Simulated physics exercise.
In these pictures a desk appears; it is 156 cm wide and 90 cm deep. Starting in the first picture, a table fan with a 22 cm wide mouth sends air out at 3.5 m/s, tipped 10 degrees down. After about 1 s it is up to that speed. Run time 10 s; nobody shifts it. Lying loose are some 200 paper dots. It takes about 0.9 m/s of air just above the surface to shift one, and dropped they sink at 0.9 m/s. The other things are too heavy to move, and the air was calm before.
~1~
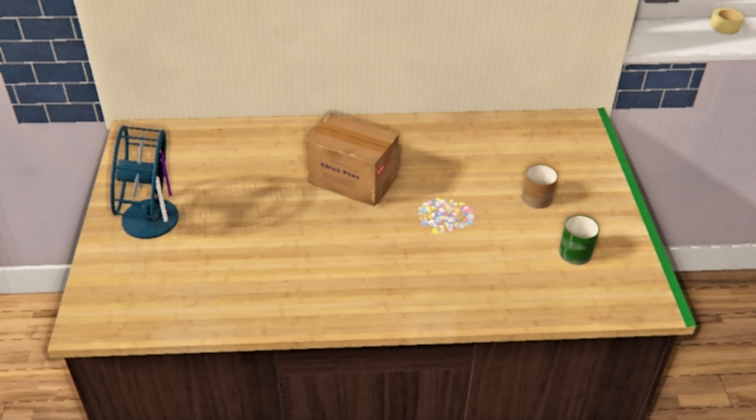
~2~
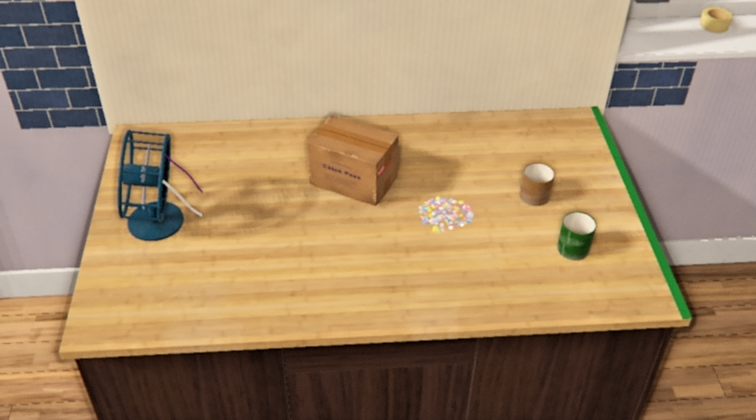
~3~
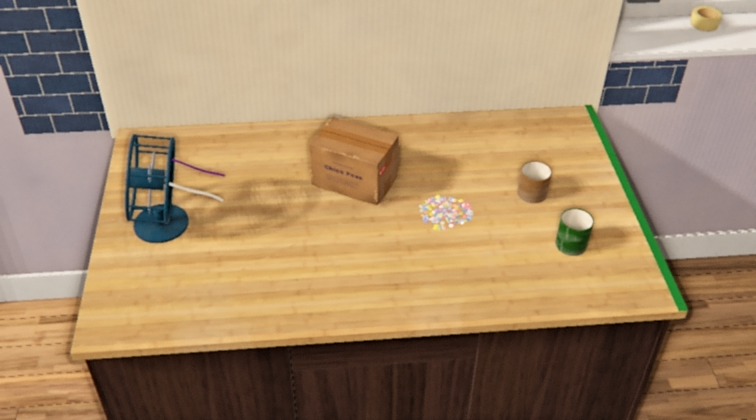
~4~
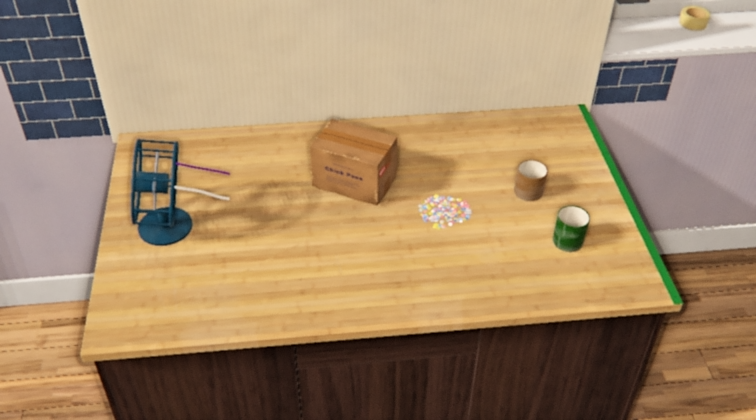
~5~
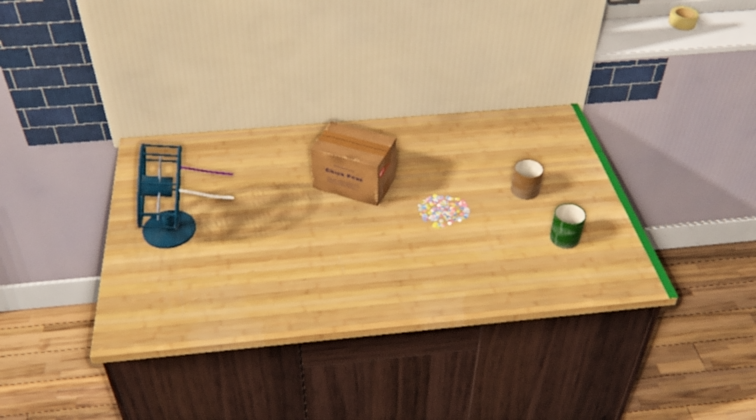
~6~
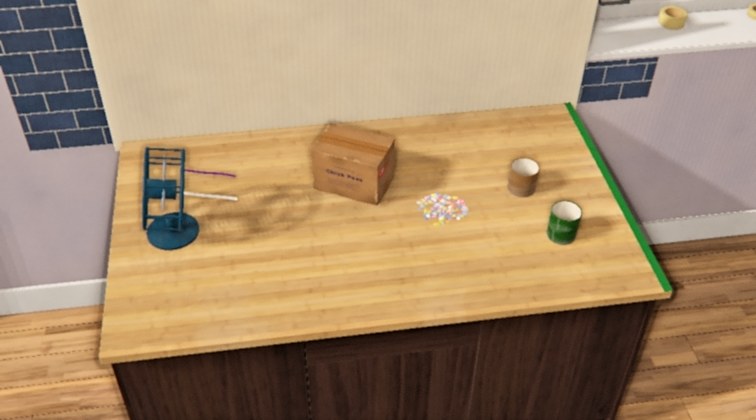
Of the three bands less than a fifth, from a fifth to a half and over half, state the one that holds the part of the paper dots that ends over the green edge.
The band is over half.
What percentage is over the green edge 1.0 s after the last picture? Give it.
About 10 per cent.
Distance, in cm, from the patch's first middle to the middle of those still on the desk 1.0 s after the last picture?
Measured offset: Approx. 5 cm.
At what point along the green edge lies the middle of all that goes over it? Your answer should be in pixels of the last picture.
I'd point to somewhere near (621, 195).
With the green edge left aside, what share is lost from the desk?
I would say close to 15 %.
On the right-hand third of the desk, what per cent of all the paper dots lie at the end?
Near 4 %.
Then, 1.0 s after the last picture, 10 % are over the green edge; the middle of those still in play is near (453, 205); 2 % have settled or left.
Then, 2.2 s after the last picture, 30 % are over the green edge; the middle of those still in play is near (452, 213); 34 % have settled or left.
Then, 4.6 s after the last picture, 63 % are over the green edge; the middle of those still in play is near (555, 183); 74 % have settled or left.
Then, 9.1 s after the last picture, at the end, 81 % are over the green edge.
